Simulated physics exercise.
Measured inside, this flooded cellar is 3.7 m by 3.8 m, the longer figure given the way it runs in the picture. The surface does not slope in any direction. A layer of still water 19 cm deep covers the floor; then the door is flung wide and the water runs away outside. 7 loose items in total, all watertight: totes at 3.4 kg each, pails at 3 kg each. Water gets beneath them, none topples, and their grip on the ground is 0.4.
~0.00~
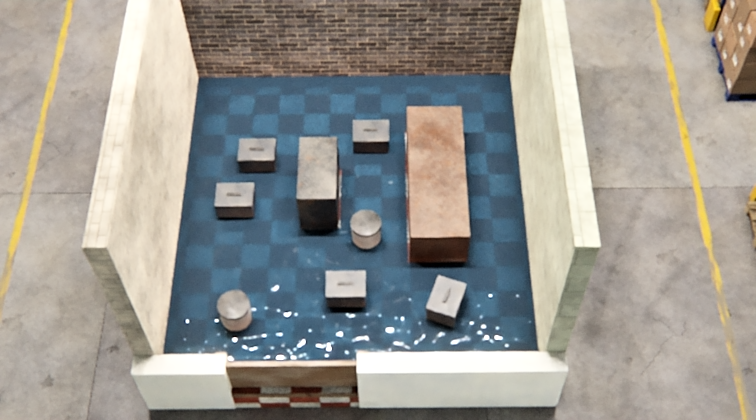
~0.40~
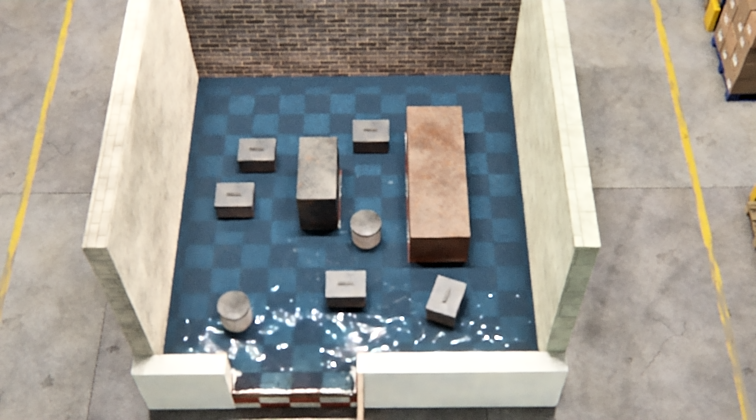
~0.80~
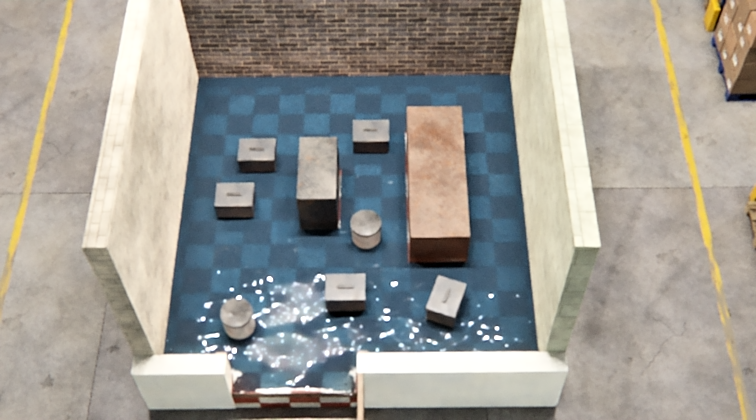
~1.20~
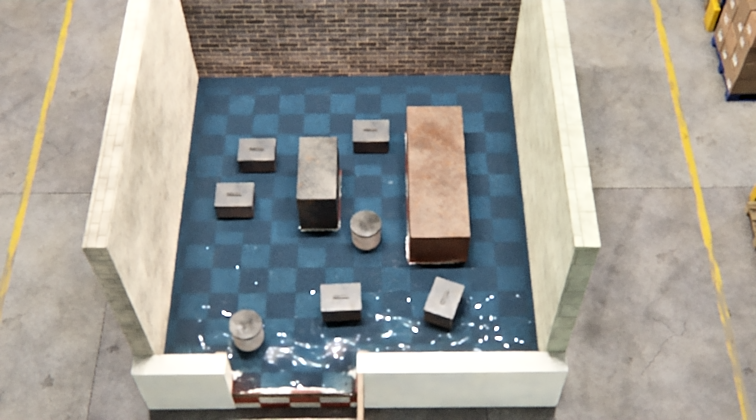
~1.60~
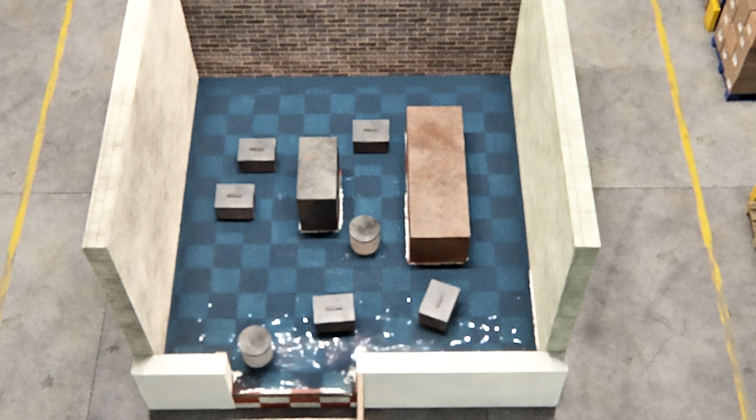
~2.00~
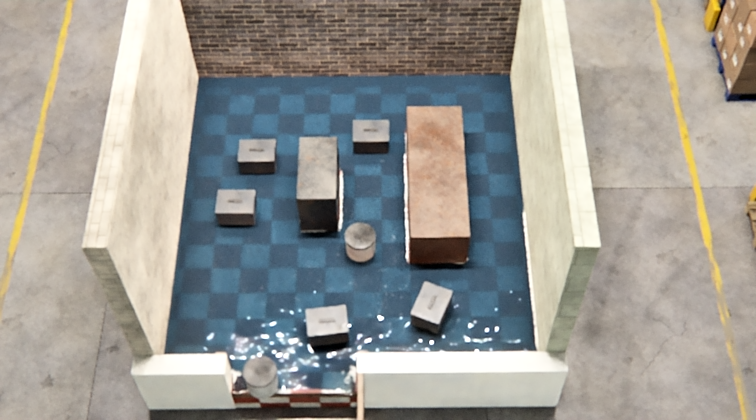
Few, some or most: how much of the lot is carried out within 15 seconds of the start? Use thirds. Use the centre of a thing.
That comes to two thirds or above.
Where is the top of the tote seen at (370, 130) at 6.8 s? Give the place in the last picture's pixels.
Position estimate: Close to (373, 191).
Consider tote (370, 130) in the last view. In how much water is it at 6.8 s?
Roughly 14 cm.
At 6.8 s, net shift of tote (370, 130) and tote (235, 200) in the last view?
The first is off by 80 cm, the second by 120 cm.
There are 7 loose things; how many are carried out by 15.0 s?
That gives 6.
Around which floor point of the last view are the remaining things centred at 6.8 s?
Mean position approx. (292, 284).
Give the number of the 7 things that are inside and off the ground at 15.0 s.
Of them, 1.
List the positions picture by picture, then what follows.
The first frame shows a pail at (233, 305) floats; a tote at (346, 284) floats; about 2390 L in view; 0 of 7 have shifted.
The second frame shows a pail at (233, 305) floats; a tote at (346, 284) floats; 19 cm deep round most things; 0 of 7 have shifted.
The third frame shows a pail at (236, 313) floats, 8 cm from its start; a tote at (345, 287) floats; about 2330 L in view; 1 of 7 have shifted.
The fourth frame shows a pail at (245, 324), afloat, 23 cm from its start; a tote at (341, 297) floats, 14 cm from its start; 19 cm deep round most things; 2 of 7 have shifted.
The fifth frame shows a pail at (255, 340) floats, 43 cm from its start; a tote at (334, 308) floats, 29 cm from its start; 17 cm deep round most things; 4 of 7 have shifted.
The sixth frame shows a pail at (260, 371) floats, 74 cm from its start; a tote at (327, 321) floats, 44 cm from its start; 17 cm deep round most things; 5 of 7 have shifted.
After 3.0 s 2 of 7 are out; 5 afloat.
After 6.8 s 3 of 7 are out; 4 afloat.
After 11.0 s 5 of 7 are out; 2 afloat.
After 15.0 s 6 of 7 are out; 1 afloat.
